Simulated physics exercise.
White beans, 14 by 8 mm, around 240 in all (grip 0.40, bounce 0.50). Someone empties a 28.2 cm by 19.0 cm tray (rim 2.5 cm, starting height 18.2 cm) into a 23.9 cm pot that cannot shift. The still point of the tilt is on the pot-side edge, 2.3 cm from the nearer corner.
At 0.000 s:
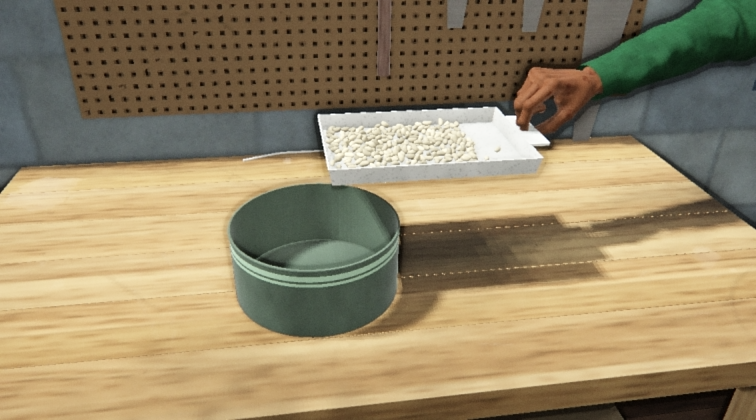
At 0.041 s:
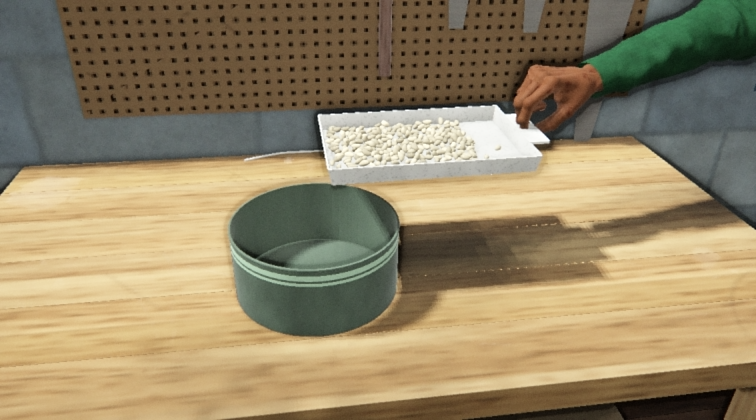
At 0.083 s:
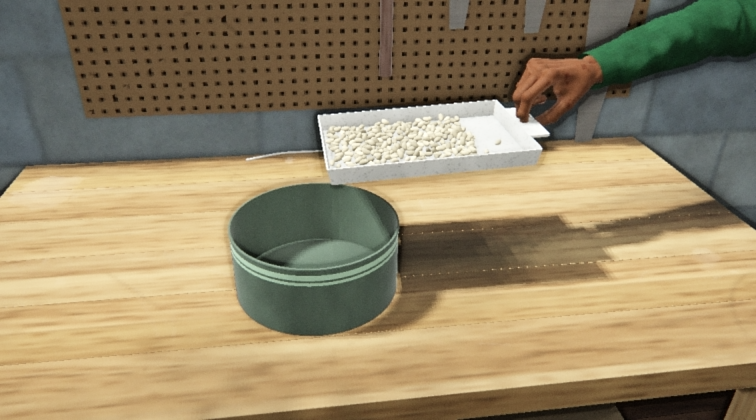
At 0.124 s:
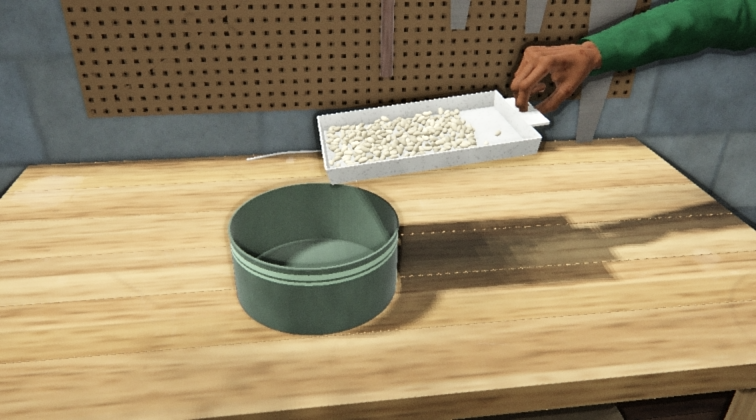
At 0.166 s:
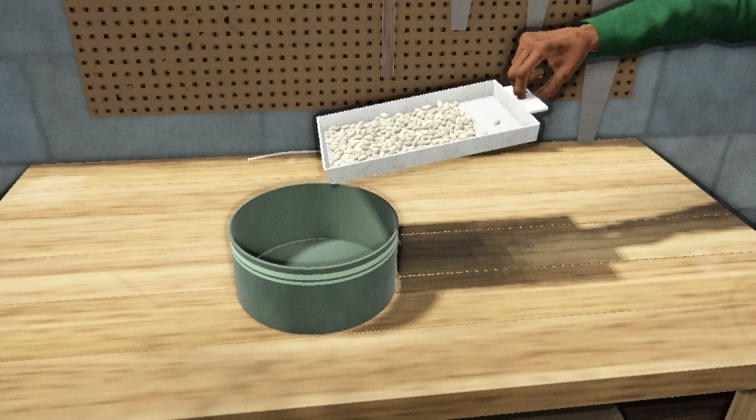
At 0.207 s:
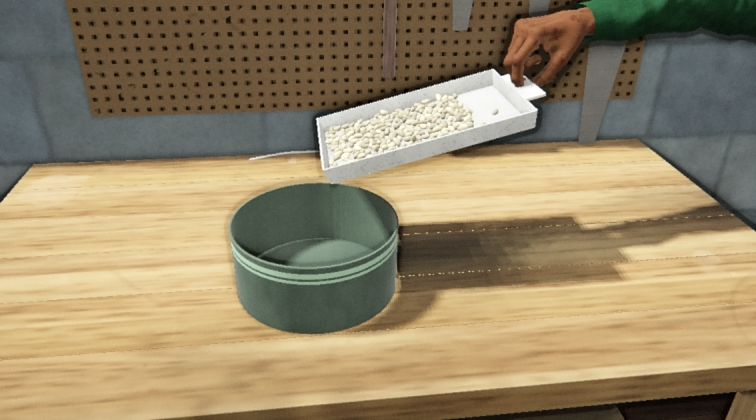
In the video, a hand in a green sleeve holds the right end of a white tray of white beans beside a round green pot on a wooden workbench, then gradually raises that end, tilting the tray toward the left.
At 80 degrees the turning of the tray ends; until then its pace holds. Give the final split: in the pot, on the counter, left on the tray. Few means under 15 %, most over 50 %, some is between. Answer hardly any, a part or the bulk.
In the pot: A part; on the counter: A part; left on the tray: A part.
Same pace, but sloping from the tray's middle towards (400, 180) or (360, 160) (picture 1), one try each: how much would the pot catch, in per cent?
About 85 and 70 per cent.
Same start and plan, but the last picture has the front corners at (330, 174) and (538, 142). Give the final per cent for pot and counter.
Pot 85, counter 10.
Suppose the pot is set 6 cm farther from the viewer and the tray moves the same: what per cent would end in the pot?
It would be near 65 per cent.
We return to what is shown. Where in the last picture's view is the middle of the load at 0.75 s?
Around (327, 140).
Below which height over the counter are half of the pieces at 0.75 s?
Some 20 cm.
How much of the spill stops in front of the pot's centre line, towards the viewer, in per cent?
About 0 per cent.
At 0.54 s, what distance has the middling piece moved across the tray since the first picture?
About 4 cm.
After 0.54 s, tilt 47 degrees; the tray holds 100 %, the pot 0 %.
Then, at 0.75 s, tilt 68 degrees; the tray holds 100 %, the pot 0 %.
After 1.09 s, tilt 80 degrees; the tray holds 45 %, the pot 30 %.
By 2.6 s all is still; pot 40 %, counter 25 %, tray 35 %.
